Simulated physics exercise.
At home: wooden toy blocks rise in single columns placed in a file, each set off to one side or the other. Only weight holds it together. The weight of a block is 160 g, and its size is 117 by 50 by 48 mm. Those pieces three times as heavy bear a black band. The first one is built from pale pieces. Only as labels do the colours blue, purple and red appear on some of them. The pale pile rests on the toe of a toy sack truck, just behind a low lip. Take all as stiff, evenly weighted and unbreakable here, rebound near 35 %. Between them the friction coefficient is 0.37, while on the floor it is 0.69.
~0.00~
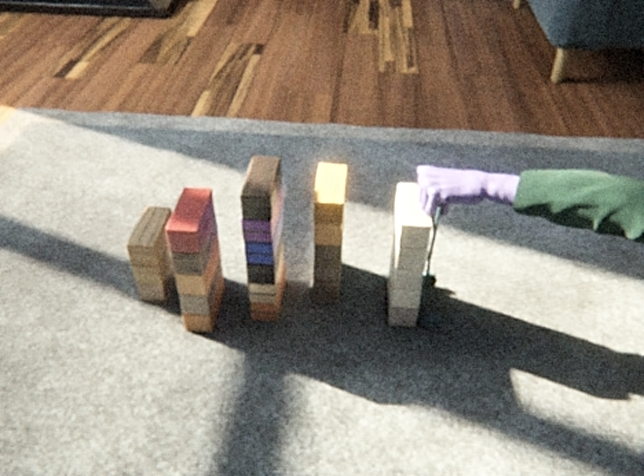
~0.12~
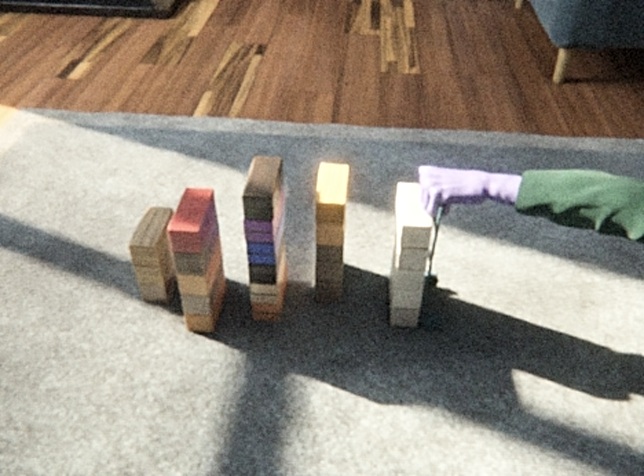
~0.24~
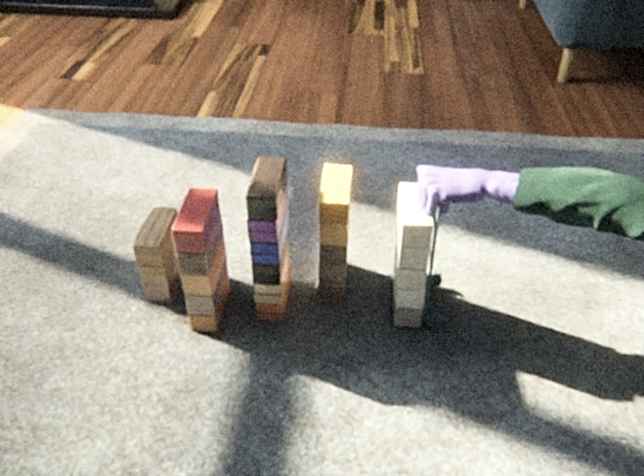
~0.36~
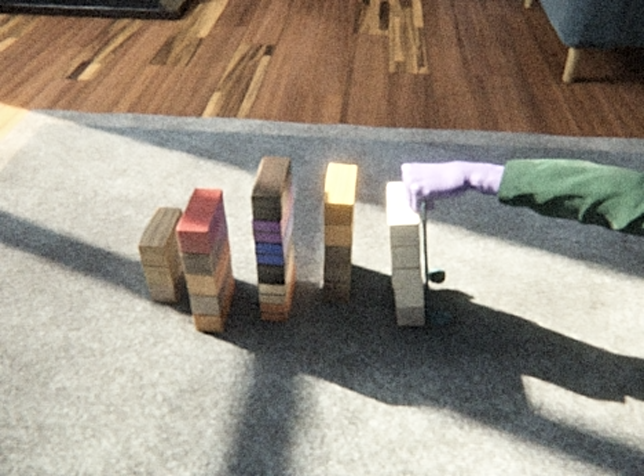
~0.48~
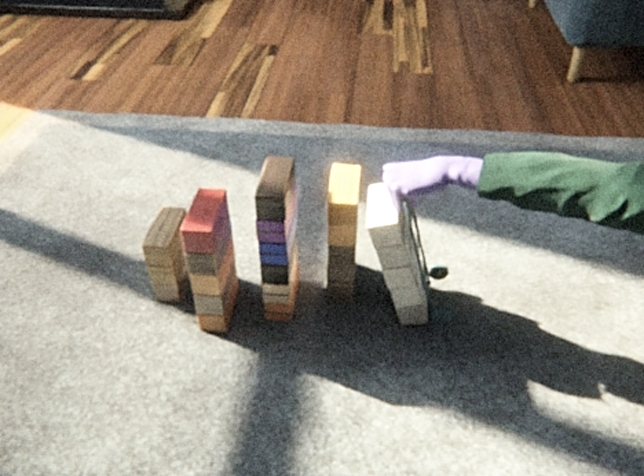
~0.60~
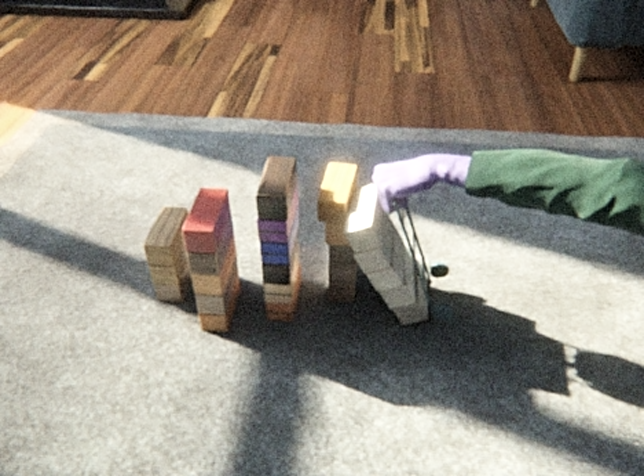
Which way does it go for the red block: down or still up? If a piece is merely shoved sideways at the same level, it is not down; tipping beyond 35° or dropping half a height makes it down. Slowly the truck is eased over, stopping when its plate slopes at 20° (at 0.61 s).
Still up.
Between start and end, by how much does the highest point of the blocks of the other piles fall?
By about 0 cm, start to end.
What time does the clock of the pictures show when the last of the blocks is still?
At roughly 2.5 seconds.
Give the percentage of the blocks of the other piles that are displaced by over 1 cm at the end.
20 % shifted.
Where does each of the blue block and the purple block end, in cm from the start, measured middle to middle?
Net shift, middle to middle: Blue 0 cm, purple 0 cm.
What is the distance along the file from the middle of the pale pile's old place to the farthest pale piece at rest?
Roughly 22 cm.
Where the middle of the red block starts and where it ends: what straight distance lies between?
I'd say close to 0 cm away from its start.
By 0.84 s, 5 of the pale pile down; none of the 19 other blocks down, 5 disturbed; red block unmoved.
By 1.88 s, 5 of the pale pile down; none of the 19 other blocks down, 6 disturbed; red block unmoved.
When it is over (2.9 s), 5 of the pale pile down; none of the 19 other blocks down, 7 disturbed; red block unmoved; purple block moved 7 mm; blue block moved 5 mm. In pixels of the last frame, middles, red block near (208, 220), purple block near (274, 210).
